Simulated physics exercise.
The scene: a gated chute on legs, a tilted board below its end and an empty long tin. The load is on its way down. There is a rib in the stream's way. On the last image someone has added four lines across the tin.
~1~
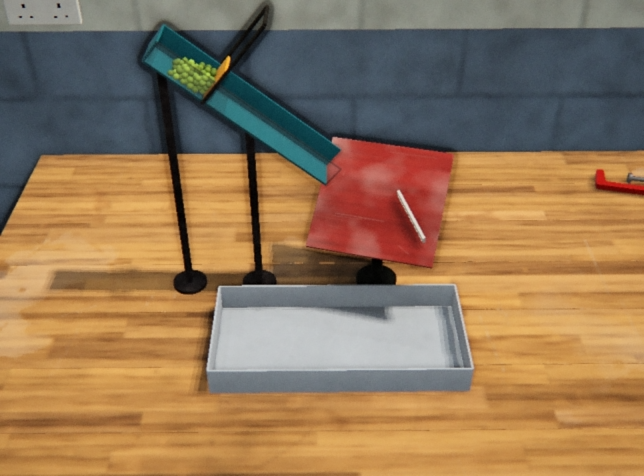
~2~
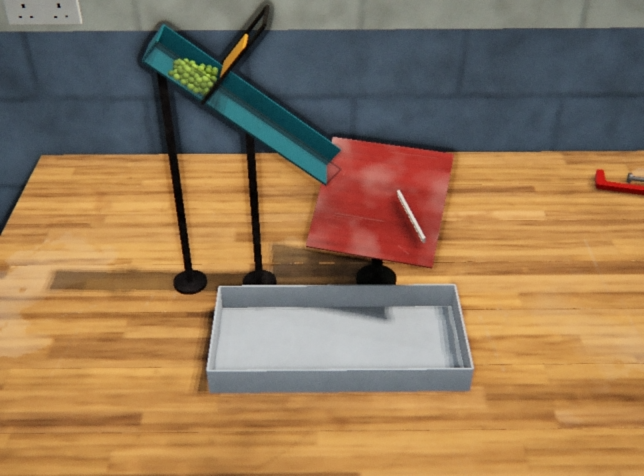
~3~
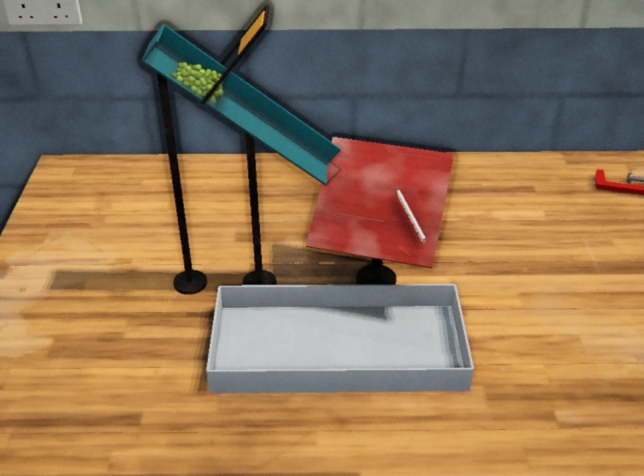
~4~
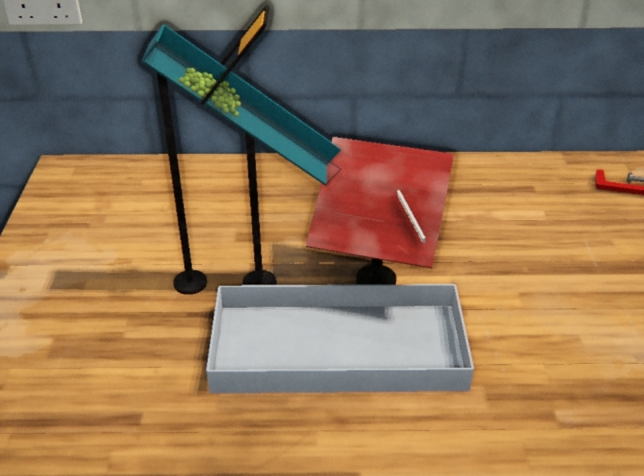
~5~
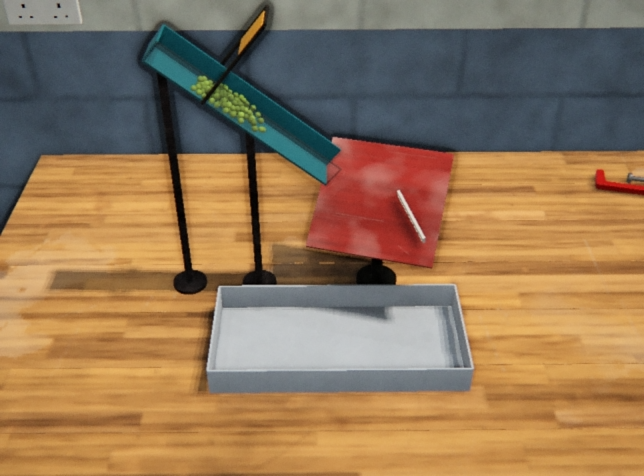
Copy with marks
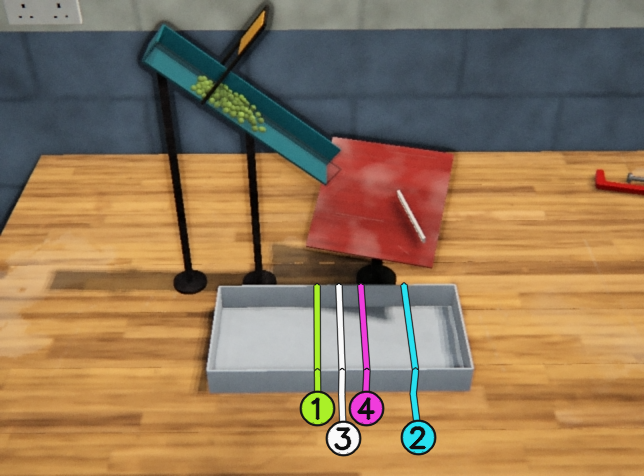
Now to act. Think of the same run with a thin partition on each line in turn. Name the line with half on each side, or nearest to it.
Go for 2.
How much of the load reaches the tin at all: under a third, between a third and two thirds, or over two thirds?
Over two thirds.
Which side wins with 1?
The right side.
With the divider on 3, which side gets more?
The right side.
On the marked copy, line 1 crosses the front rim at (317, 370); line 2 crosses the front rim at (415, 369); line 3 crosses the front rim at (342, 370); line 4 crosses the front rim at (366, 369).
With 1, of what is caught, just a few on the left of the divider, almost all on the right.
With 2, of what is caught, roughly a third on the left of the divider, roughly two thirds on the right.
With 3, of what is caught, just a few on the left of the divider, almost all on the right.
With 4, of what is caught, about a tenth on the left of the divider, the larger part on the right.
